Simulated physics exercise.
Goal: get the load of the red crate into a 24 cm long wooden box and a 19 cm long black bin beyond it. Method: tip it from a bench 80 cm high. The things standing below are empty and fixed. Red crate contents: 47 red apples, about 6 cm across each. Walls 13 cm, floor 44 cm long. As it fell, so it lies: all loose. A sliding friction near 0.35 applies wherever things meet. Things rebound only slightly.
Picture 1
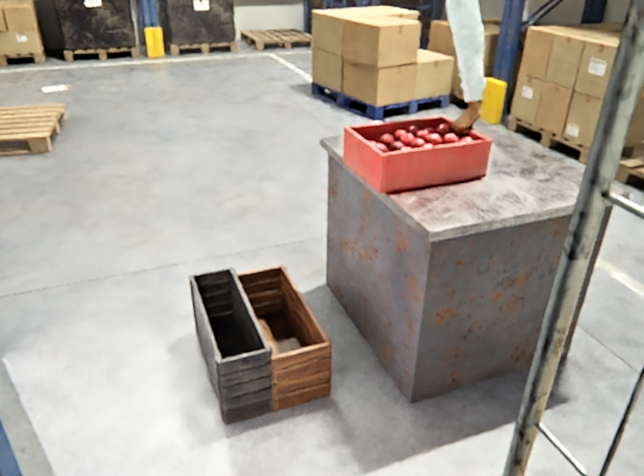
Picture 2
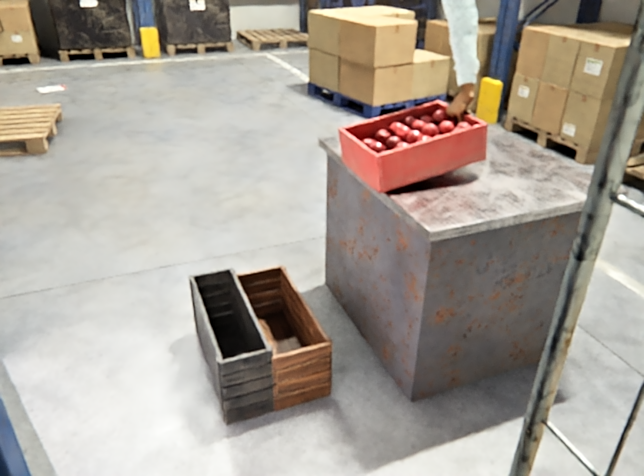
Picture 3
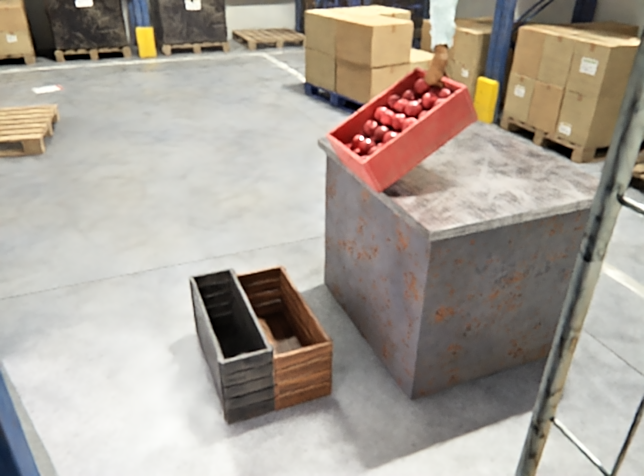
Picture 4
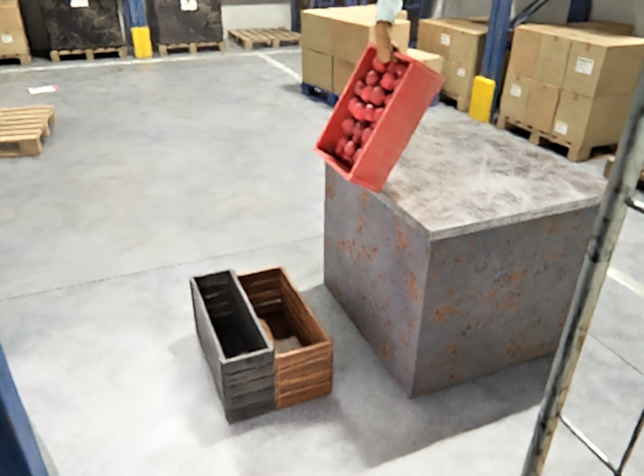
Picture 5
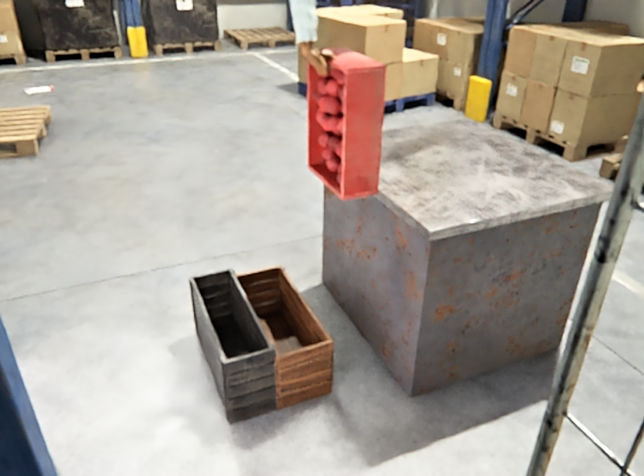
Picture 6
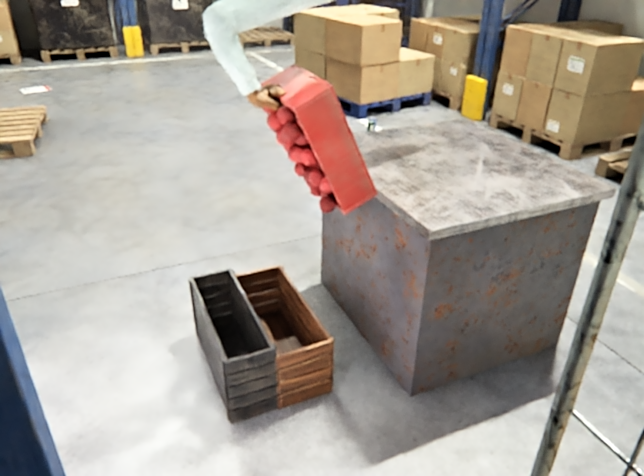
Red crate of red apples tilting steadily leftward on a grey bench as a hand turns it past upright, apples emerging.
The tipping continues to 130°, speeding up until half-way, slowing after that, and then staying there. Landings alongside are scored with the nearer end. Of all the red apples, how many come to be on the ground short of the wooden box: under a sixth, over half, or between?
Going to be a small share, below a sixth.
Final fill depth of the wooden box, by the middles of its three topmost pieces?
9 cm or thereabouts.
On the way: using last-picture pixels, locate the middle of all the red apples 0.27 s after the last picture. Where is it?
You'd find the load's middle at roughly (218, 317).
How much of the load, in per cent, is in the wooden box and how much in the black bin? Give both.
My estimate is some 40 per cent, then some 10 per cent.
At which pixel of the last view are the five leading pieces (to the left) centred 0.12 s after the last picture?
Roughly at (209, 202).
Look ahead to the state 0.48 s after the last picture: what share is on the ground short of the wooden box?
Share: About 0 %.
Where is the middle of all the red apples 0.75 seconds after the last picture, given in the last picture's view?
Around (229, 360).
Then, 0.12 s after the last picture, tilt 130°; 4 still in the red crate and 43 in the air.
Then, 0.27 s after the last picture, tilt 130°; 11 in the wooden box, 5 in the black bin and 31 in the air.
Then, 0.48 s after the last picture, tilt 130°; 19 in the wooden box, 5 in the black bin, 13 on the ground beyond the black bin and 10 in the air.
Final count (0.75 s after the last picture), 19 in the wooden box, 5 in the black bin and 23 on the ground beyond the black bin. Asked share, 0 of 47, 0 per cent.
